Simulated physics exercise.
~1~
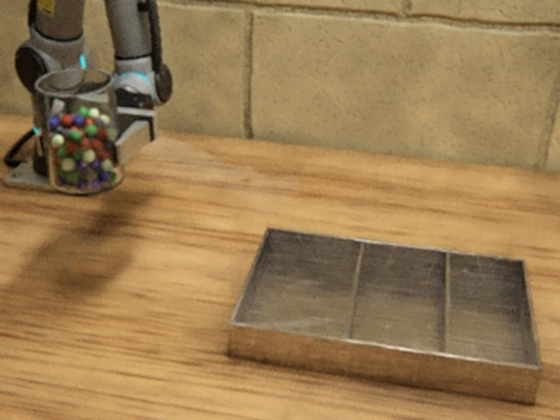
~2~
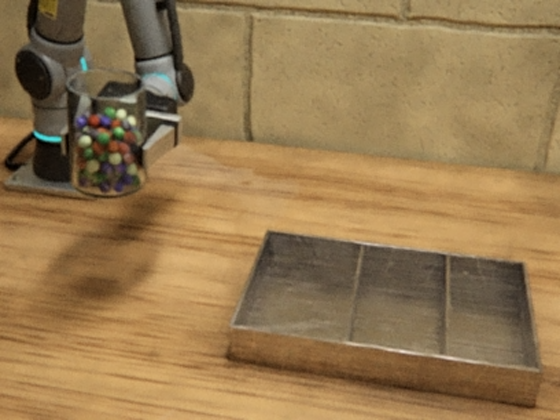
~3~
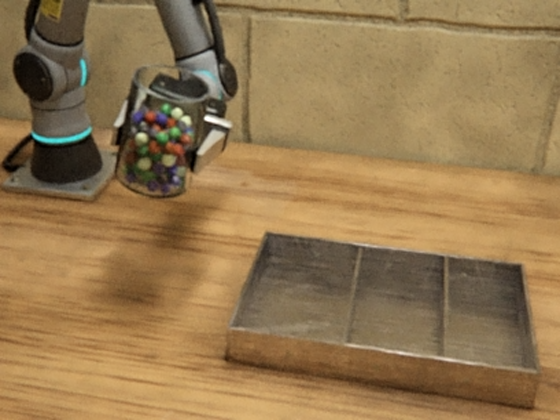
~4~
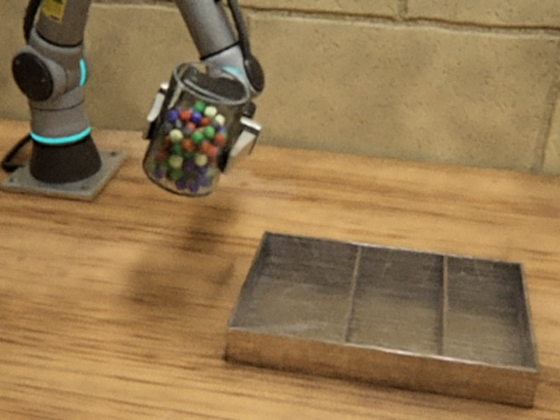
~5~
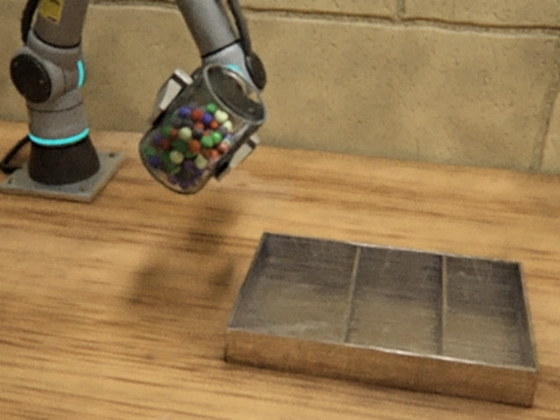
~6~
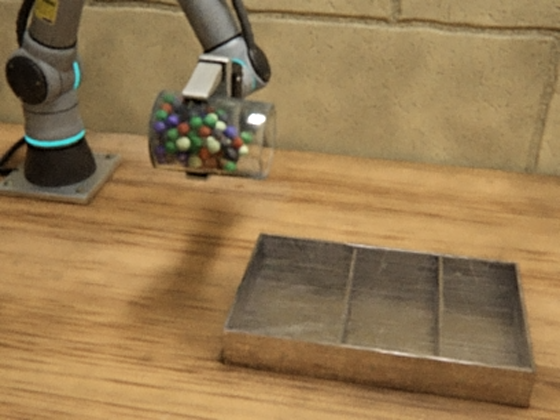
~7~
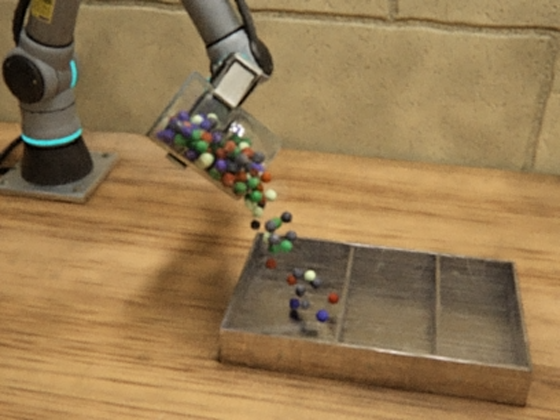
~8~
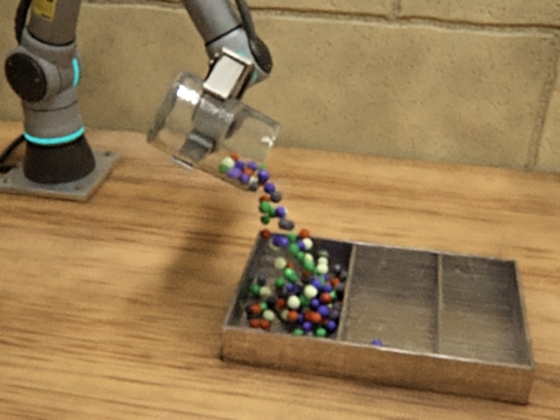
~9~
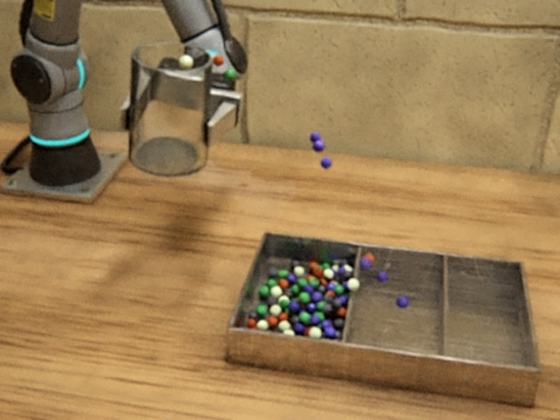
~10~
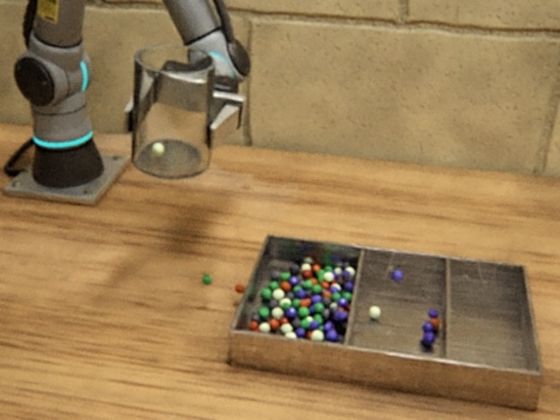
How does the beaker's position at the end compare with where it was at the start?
At the start the beaker is near the left edge, in front of the arm's base, and at the end it is farther right, held clear of the base and closer to the tray.
